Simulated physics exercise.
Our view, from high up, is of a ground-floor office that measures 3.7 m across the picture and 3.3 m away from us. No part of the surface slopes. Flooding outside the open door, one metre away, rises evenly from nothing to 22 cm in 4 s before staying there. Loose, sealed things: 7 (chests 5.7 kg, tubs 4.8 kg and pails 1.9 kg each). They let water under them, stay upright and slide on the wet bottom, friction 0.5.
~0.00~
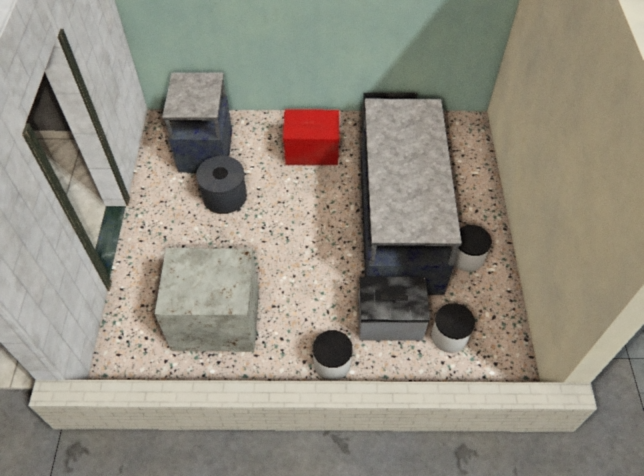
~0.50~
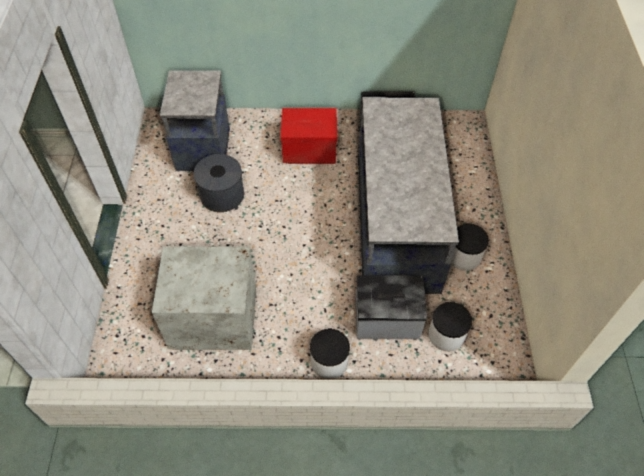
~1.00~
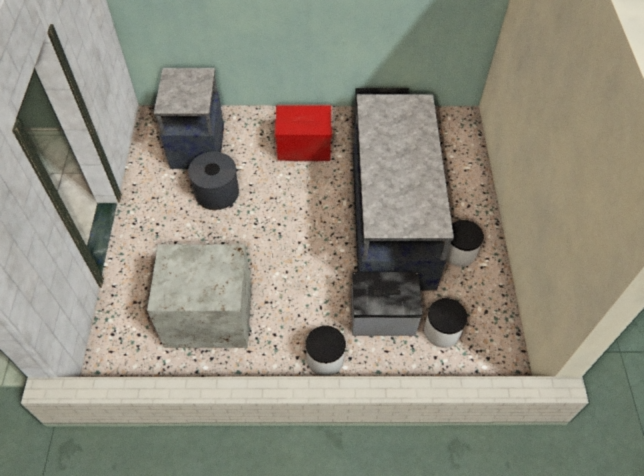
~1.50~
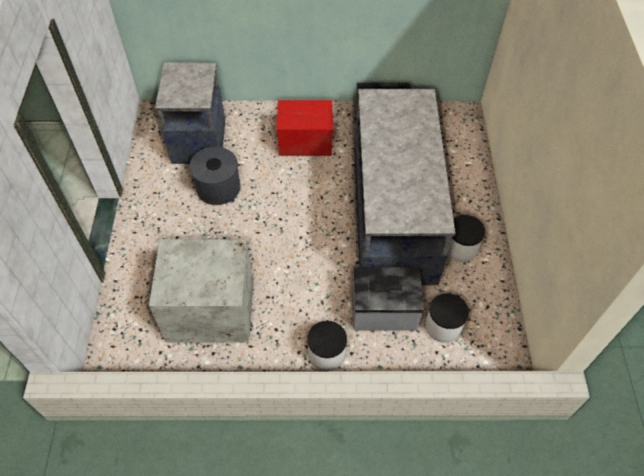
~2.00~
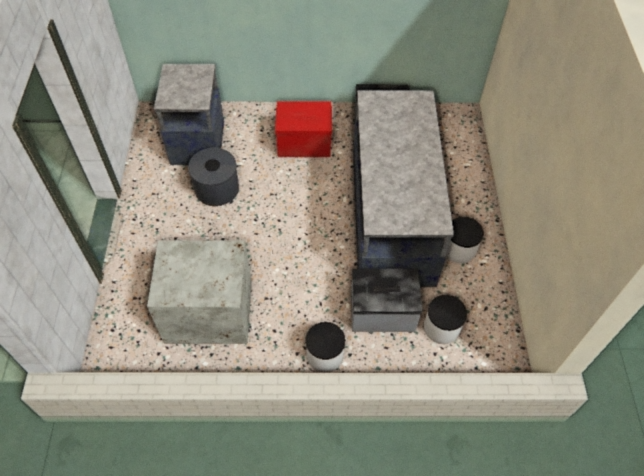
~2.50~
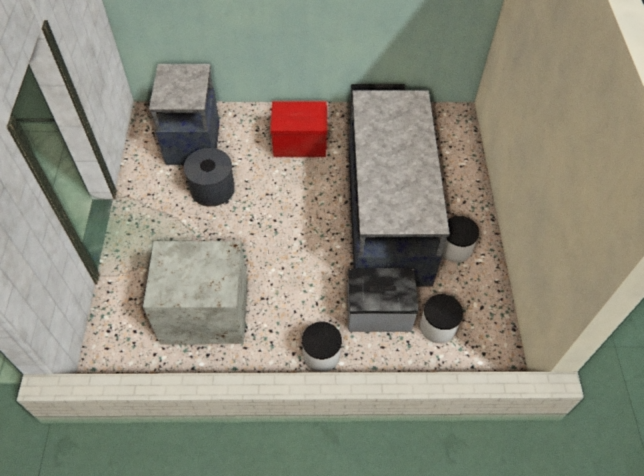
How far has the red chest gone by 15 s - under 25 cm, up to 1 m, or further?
Up to 1 m.
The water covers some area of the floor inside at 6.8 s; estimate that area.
The covered patch comes to about 9.5 m2.
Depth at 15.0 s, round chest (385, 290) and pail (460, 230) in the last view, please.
I'd estimate 15 cm for the first and 16 cm for the second.
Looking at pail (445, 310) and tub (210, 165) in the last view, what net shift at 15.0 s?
30 cm, 200 cm.
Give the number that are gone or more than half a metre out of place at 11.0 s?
6.
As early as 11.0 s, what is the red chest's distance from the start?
Close to 60 cm.
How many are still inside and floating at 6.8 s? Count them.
At that moment it comes to 3.
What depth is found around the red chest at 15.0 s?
Somewhere close to 11 cm.
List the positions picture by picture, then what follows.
The first picture shows the red chest at (312, 124), on the bottom; 0.0 m2 under water; 0 of 7 have shifted.
The second picture shows the red chest at (309, 122), on the bottom; water covers 0.0 m2; 0 of 7 have shifted.
The third picture shows the red chest at (304, 120) rests on the ground; water covers 0.0 m2; 0 of 7 have shifted.
The fourth picture shows the red chest at (305, 114), on the bottom; 0.0 m2 under water; 0 of 7 have shifted.
The fifth picture shows the red chest at (304, 116), on the bottom; 0.0 m2 under water; 0 of 7 have shifted.
The sixth picture shows the red chest at (299, 116), on the bottom; 0.4 m2 under water; 0 of 7 have shifted.
After 3.5 s the red chest is near (299, 116), 0.0 m from its start, aground; 0 afloat.
After 6.8 s the red chest is near (251, 88), 0.6 m from its start, afloat; 3 afloat.
After 11.0 s the red chest is near (243, 109), 0.6 m from its start, afloat; 7 afloat.
After 15.0 s the red chest is near (243, 109), 0.5 m from its start, afloat; 7 afloat.
